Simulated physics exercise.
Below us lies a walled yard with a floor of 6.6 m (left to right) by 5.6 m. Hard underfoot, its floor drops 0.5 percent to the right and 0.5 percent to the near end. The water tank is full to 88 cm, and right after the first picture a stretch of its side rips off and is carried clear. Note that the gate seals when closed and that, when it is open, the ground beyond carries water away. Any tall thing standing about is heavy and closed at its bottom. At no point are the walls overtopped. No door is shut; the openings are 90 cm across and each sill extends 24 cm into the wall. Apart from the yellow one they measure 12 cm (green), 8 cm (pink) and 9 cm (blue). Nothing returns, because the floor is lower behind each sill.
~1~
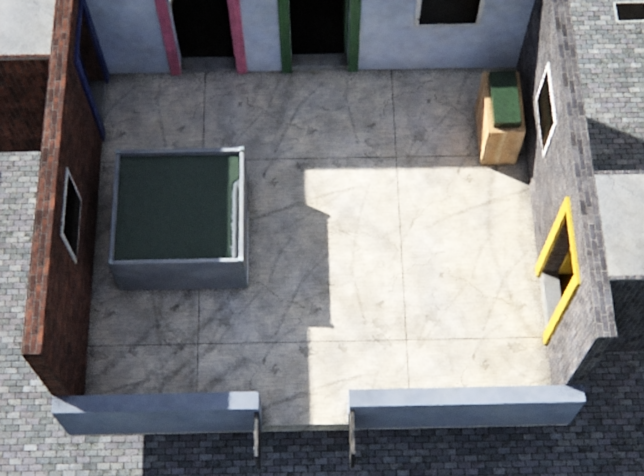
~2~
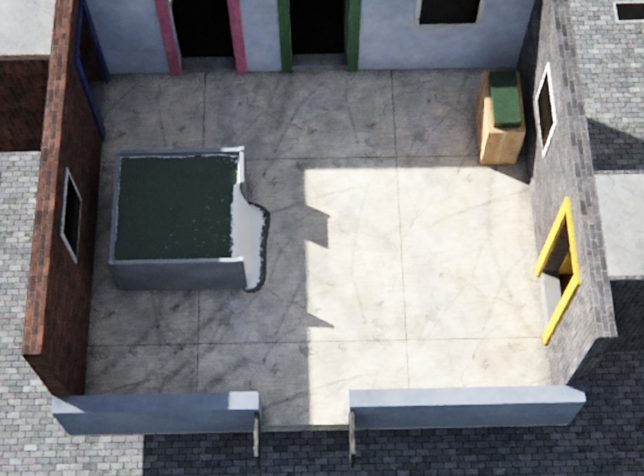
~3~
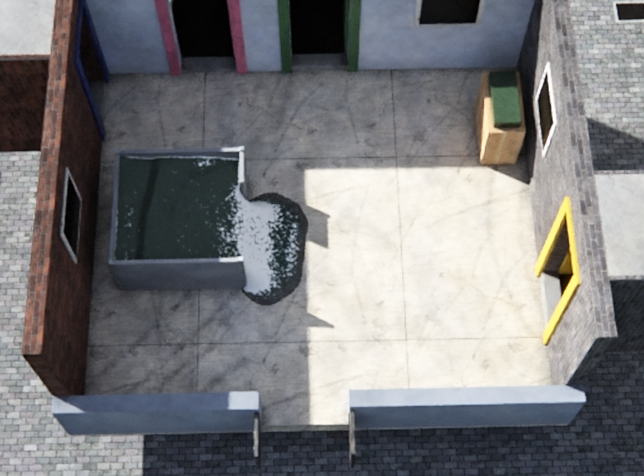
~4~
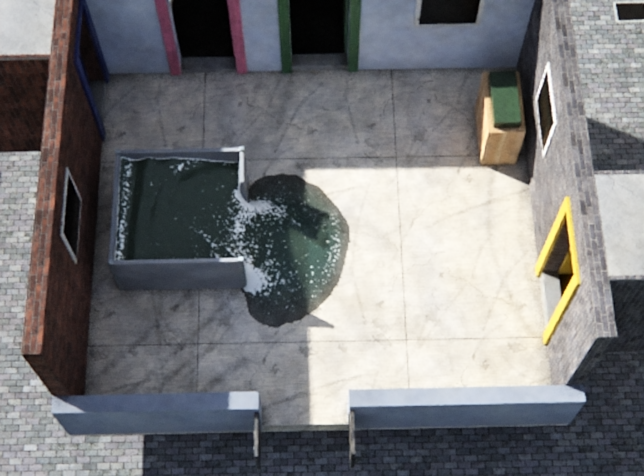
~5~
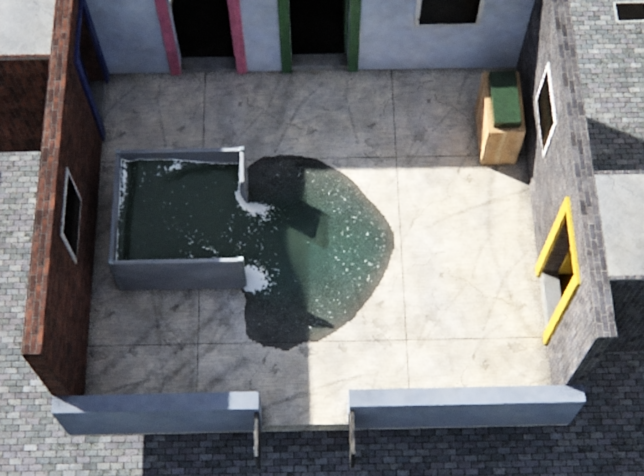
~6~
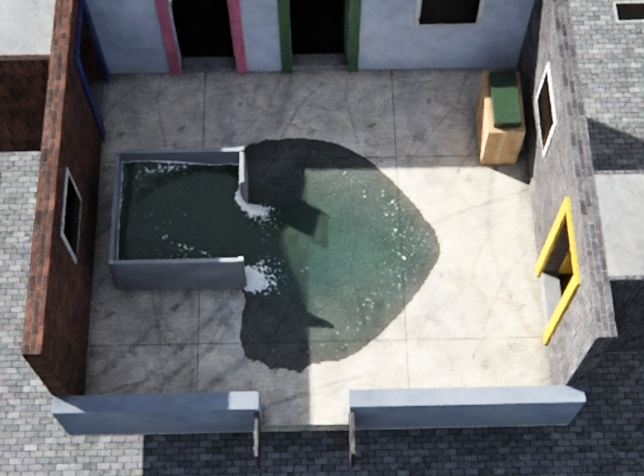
Dark green water burst out through the right side of a low tank in a walled yard, foaming at the gap, then fanned out into a wide, rounded pool across the pale floor.
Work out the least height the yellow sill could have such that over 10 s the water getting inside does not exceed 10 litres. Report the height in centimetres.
The least height is about 26 cm.
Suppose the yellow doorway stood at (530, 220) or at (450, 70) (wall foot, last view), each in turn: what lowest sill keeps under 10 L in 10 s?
Around 26 and 14.5 cm respectively.
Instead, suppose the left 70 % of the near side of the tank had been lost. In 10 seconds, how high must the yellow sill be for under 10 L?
Then it needs around 18 cm.
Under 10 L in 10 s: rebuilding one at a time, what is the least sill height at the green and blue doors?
You'd want some 7.0 cm at green and some 8.5 cm at blue.
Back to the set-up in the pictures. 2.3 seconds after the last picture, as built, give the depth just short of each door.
Green door 2 cm, yellow door 28 cm, pink door 0 cm, blue door 0 cm.
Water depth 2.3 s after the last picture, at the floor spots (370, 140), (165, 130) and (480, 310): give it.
The depths come to about 2, 0 and 14 cm.
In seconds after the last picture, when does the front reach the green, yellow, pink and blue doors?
Green = 1.3 s, yellow = 0.5 s, pink = 5.0 s, blue = 6.0 s.
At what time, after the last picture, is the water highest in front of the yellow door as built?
Peak time: About 1.0 s.
Then, 0.7 s after the last picture water covers 50 % of the floor, deepest (40 cm) near (252, 256); 28 cm at the yellow door, 0 litres in over its 22 cm sill.
Then, 2.3 s after the last picture water covers 55 % of the floor, deepest (32 cm) near (469, 404); 28 cm at the yellow door, 26 litres in over its 22 cm sill.
Then, 9.3 s after the last picture water covers 95 % of the floor, deepest (12 cm) near (153, 73); 9 cm at the yellow door, 36 litres in over its 22 cm sill.
At the yellow door as built, the water peaked near 30 cm, 1.1 s after the last picture.
Run again over the same 10 s with other heights there, 45 litres in over 21 cm, 4 litres over 28.5 cm. The limit of 10 litres is kept from about 26 cm up.
